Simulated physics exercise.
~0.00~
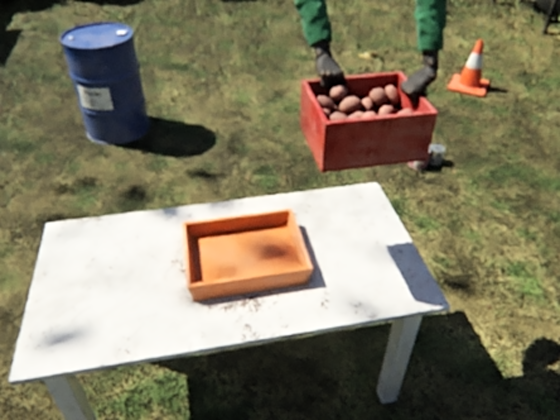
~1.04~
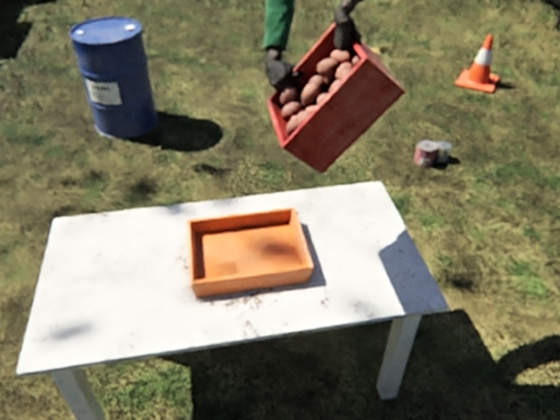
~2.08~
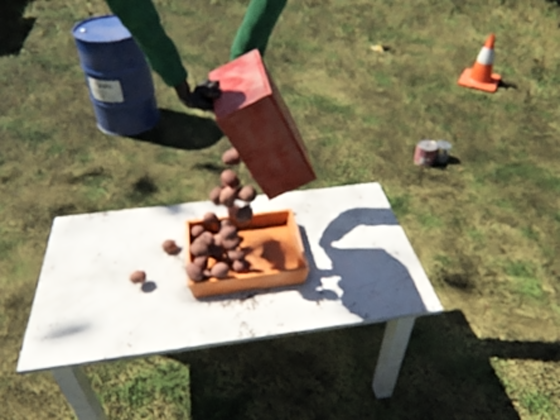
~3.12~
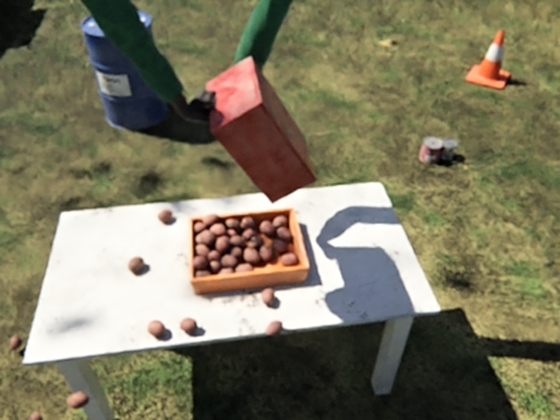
A red box full of potatoes was tipped steeply by someone in green sleeves, and the potatoes tumbled into the orange carton on the white table; most filled the carton, while several ended up scattered across the tabletop and down on the grass.
